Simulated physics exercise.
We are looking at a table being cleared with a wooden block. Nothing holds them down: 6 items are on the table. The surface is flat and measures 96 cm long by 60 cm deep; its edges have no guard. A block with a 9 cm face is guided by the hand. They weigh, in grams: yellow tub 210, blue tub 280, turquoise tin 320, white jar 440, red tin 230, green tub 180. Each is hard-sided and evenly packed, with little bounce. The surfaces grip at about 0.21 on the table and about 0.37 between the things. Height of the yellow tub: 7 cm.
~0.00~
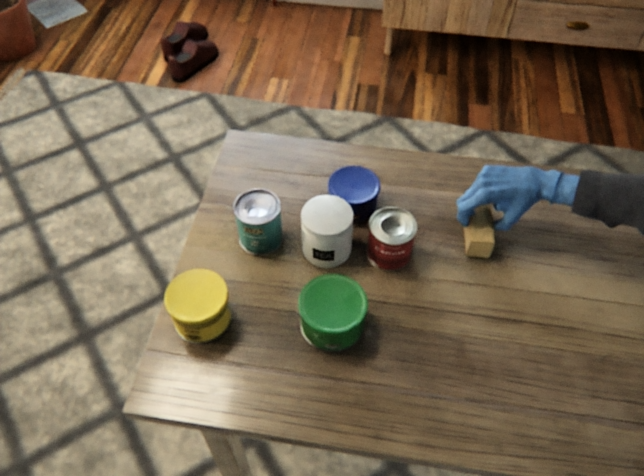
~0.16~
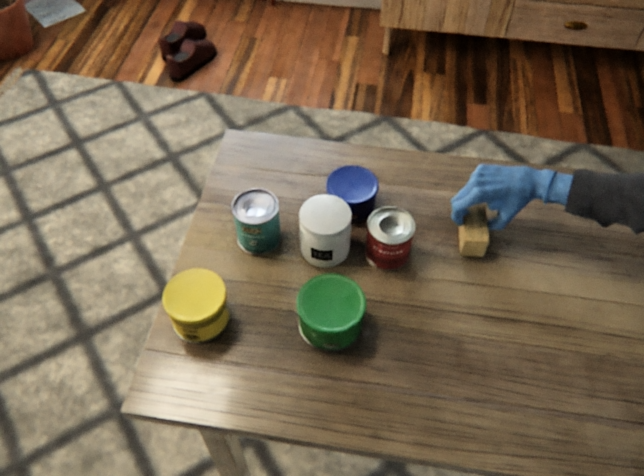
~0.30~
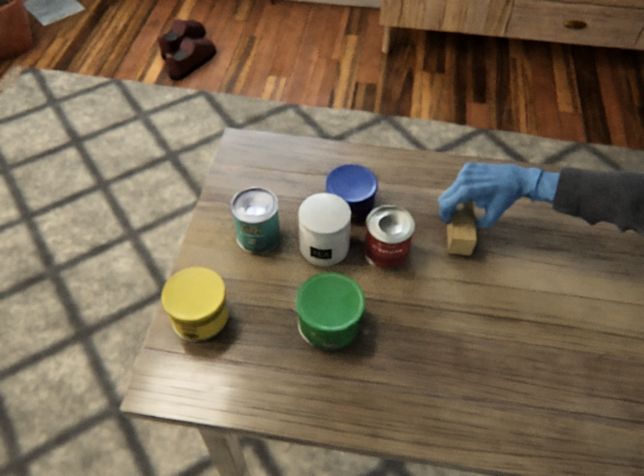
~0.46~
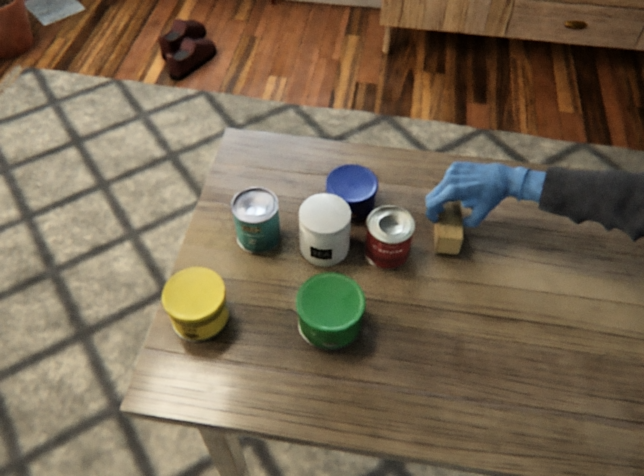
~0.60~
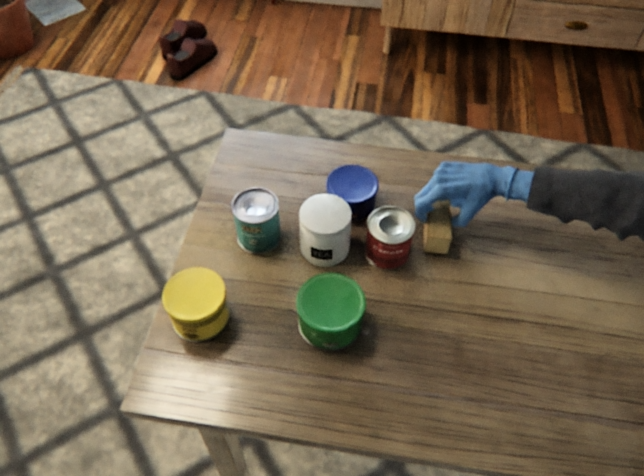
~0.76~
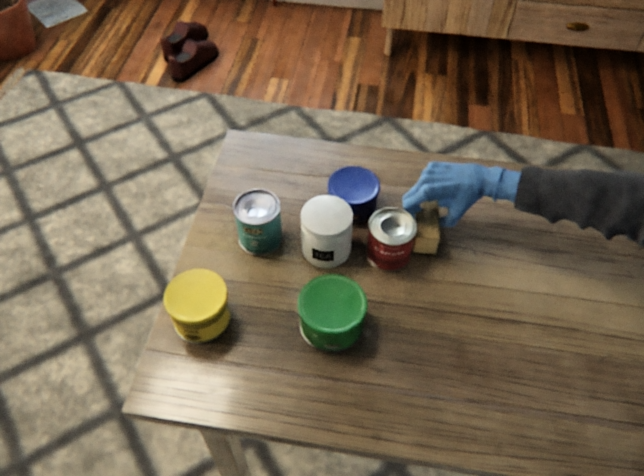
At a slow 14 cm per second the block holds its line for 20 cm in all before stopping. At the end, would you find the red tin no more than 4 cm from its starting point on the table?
No, it has moved off.
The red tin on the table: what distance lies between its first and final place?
It ends up around 9 cm from its start.
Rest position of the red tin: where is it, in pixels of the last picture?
It settles at around (341, 251).
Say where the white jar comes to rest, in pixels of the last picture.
My guess is roughly (296, 234).
After 0.96 s, block slid 12 cm; red tin slid 2 cm near (375, 240).
After 1.16 s, block slid 15 cm; red tin slid 5 cm near (359, 241); white jar slid 2 cm.
After 1.36 s, block slid 17 cm; red tin slid 8 cm near (346, 245); white jar slid 5 cm; blue tub slid 2 cm.
After 1.46 s, block slid 19 cm; red tin slid 8 cm near (342, 249); white jar slid 5 cm; blue tub slid 3 cm.
At rest (2.0 s), not toppled but over 4 cm from the start, blue tub, white jar and red tin; the other 3 in place, give or take 4 cm. Seen from the same camera at the end, red tin near (341, 252).
